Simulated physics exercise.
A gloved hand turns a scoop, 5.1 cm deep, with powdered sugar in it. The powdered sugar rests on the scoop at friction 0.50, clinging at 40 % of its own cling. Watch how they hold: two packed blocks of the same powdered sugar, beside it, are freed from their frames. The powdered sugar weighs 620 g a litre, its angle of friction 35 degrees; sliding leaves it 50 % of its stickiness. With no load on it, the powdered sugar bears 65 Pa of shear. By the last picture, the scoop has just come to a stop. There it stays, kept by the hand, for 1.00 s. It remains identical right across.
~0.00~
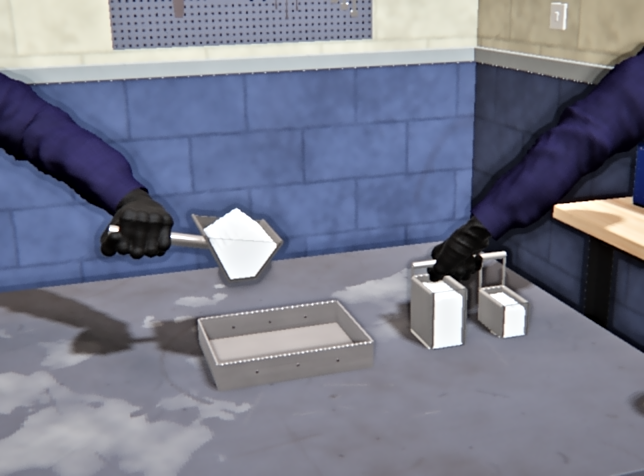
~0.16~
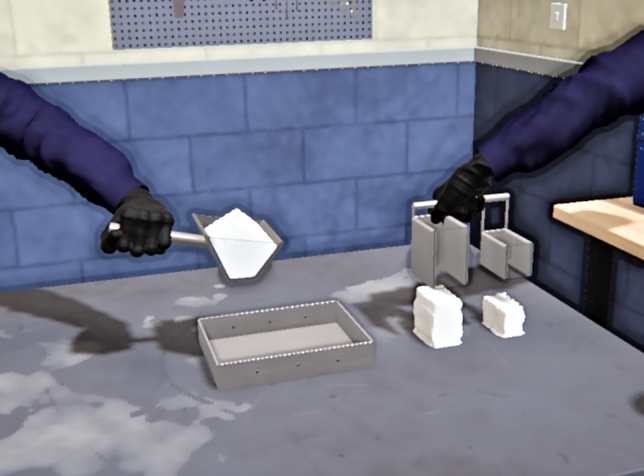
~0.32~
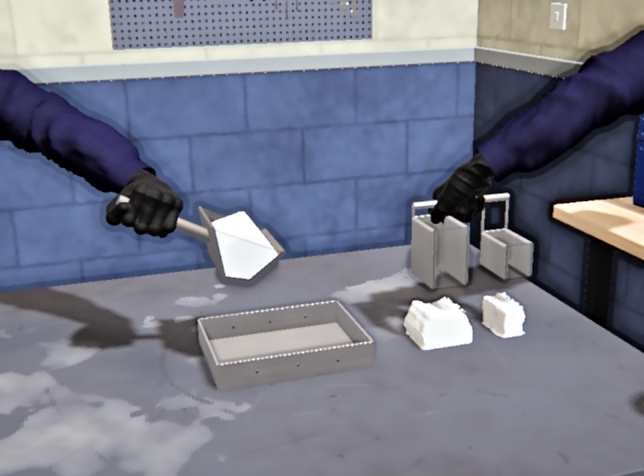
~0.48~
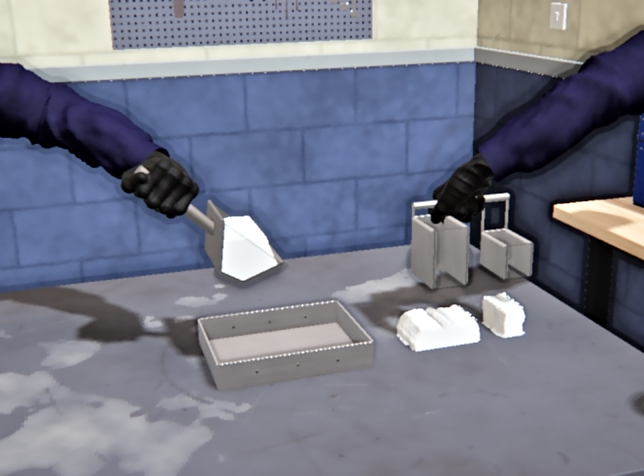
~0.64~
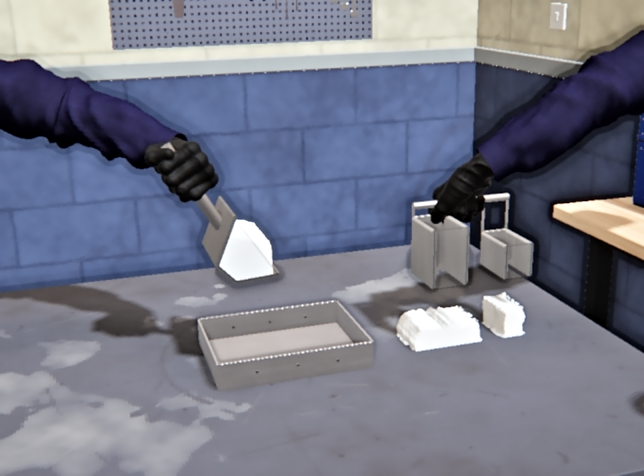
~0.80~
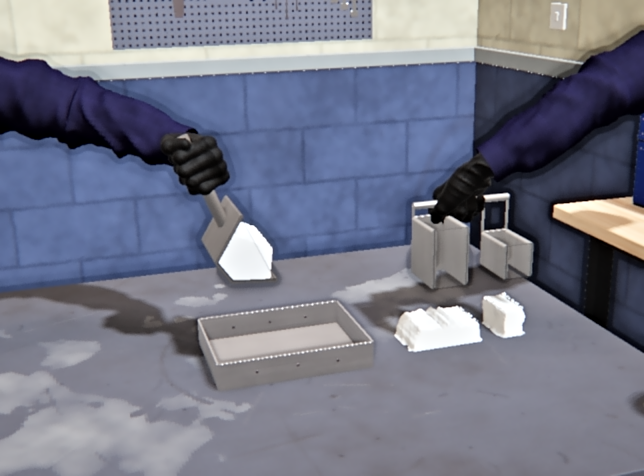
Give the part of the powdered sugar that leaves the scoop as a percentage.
Roughly 0 per cent.
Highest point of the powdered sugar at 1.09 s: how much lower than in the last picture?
0.0 cm.
By 0.94 s, the scoop is at 55 degrees and 0 % has left it.
By 1.09 s, the scoop is at 55 degrees and 0 % has left it.
By 1.25 s, the scoop is at 55 degrees and 0 % has left it.
By 1.40 s, the scoop is at 55 degrees and 0 % has left it.
By 1.50 s, at the end, the scoop is at 55 degrees and 0 % has left it.
